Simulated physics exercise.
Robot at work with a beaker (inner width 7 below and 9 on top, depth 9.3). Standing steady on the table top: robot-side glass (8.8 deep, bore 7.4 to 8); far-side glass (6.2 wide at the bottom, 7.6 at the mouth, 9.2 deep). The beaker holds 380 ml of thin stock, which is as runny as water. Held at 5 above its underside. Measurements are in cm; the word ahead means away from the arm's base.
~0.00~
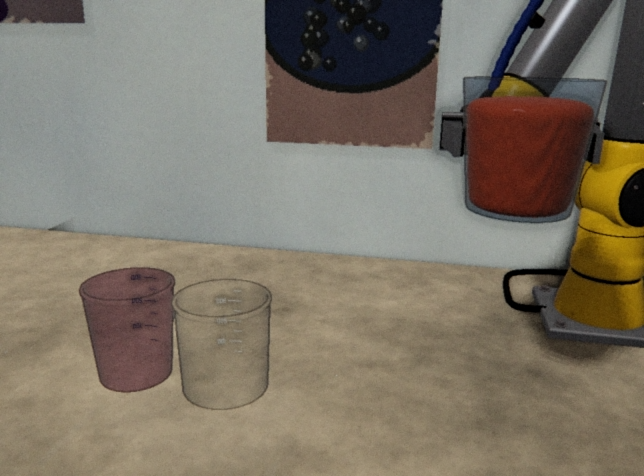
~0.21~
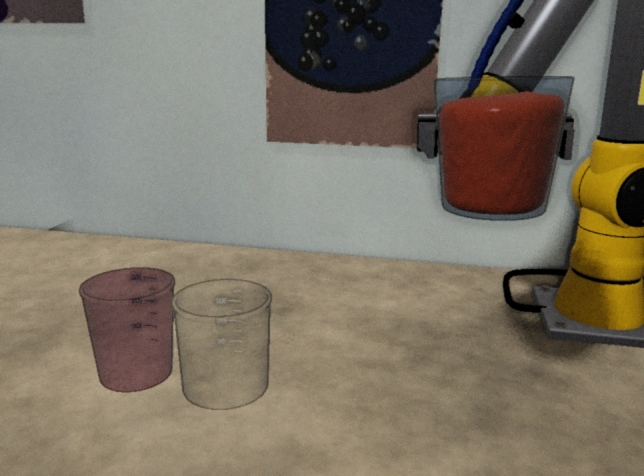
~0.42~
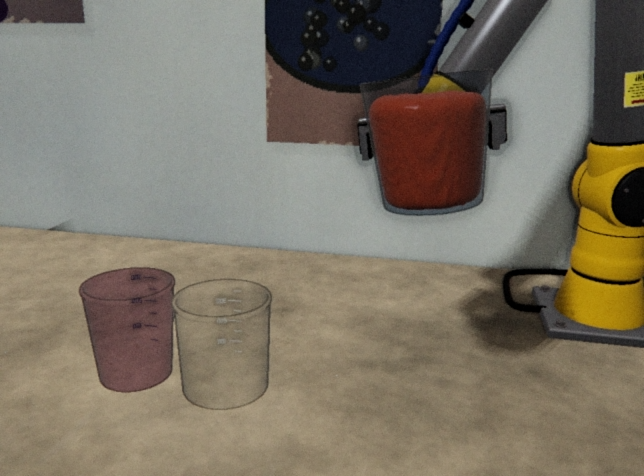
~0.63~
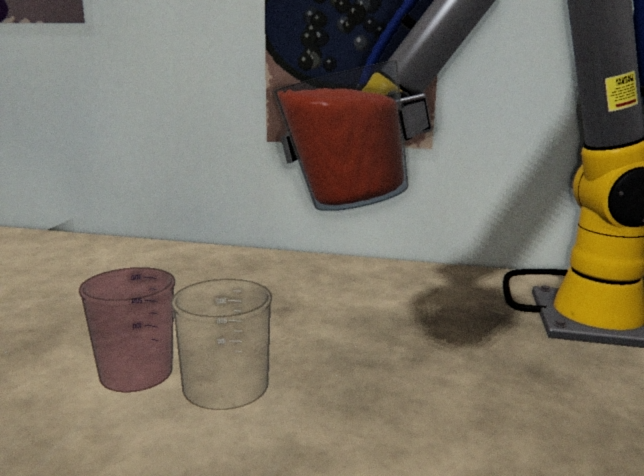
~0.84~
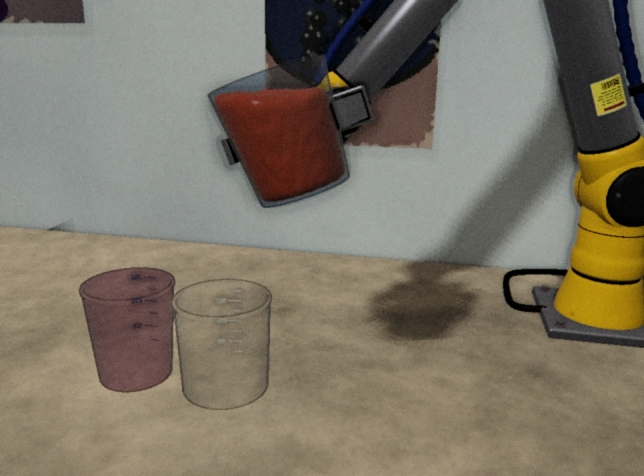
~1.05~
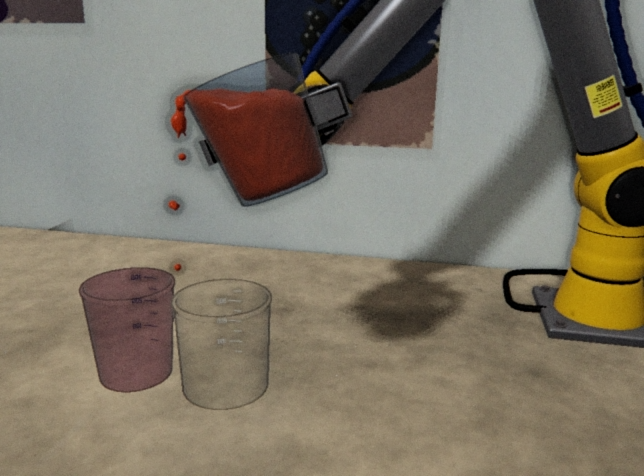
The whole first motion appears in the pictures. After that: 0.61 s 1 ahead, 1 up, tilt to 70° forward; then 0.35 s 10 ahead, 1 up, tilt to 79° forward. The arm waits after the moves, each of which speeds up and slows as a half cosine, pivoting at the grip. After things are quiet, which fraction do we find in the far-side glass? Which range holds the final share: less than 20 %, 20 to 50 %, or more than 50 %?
The final share is 20 to 50 %.
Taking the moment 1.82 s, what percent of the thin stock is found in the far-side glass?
Share: Around 35 %.
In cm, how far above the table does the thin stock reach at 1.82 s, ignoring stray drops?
Some 27 cm.
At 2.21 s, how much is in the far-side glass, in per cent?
Share: Close to 30 %.
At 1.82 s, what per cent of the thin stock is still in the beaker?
Roughly 50 per cent.
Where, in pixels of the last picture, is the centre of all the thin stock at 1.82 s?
Somewhere close to (171, 219), I'd say.
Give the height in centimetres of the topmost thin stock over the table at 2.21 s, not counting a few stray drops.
Max height: Around 23 cm.
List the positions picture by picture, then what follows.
Beaker middle at (524, 148), level; upper third of the thin stock around (528, 115), from x 470 to 590, top at y 100; 380 ml in the beaker, in the first picture.
Beaker middle at (497, 147), tilted 2° forward; upper third of the thin stock around (504, 113), from x 440 to 560, top at y 95, in the second picture.
Beaker middle at (429, 144), tilted 8° forward; upper third of the thin stock around (429, 111), from x 370 to 480, top at y 95, in the third picture.
Beaker middle at (349, 140), tilted 14° forward; upper third of the thin stock around (339, 108), from x 280 to 400, top at y 90, in the fourth picture.
Beaker middle at (287, 137), tilted 20° forward; upper third of the thin stock around (276, 107), from x 215 to 345, top at y 85, in the fifth picture.
Beaker middle at (264, 136), tilted 22° forward; upper third of the thin stock around (250, 107), from x 160 to 320, top at y 90; 375 ml in the beaker, 5 ml in the air or running down outside, in the sixth picture.
After 1.43 s, tilted 56° forward, liquid up to 27 above the table; 340 ml in the beaker, 5 ml in the far-side glass, 5 ml on the table or floor, 30 ml in the air or running down outside.
After 1.82 s, tilted 74° forward, liquid up to 45 above the table; 200 ml in the beaker, 135 ml in the far-side glass, 5 ml on the table or floor, 40 ml in the air or running down outside.
After 2.21 s, tilted 79° forward, liquid up to 26 above the table; 125 ml on the table or floor, 120 ml in the far-side glass, 40 ml in the beaker, 5 ml in the robot-side glass, 90 ml in the air or running down outside.
After 3.01 s, tilted 79° forward, liquid up to 23 above the table; 225 ml on the table or floor, 125 ml in the far-side glass, 25 ml in the beaker, 5 ml in the robot-side glass.
At rest, 225 ml on the table or floor, 125 ml in the far-side glass, 20 ml in the beaker, 5 ml in the robot-side glass. That is 33 % in the far-side glass.
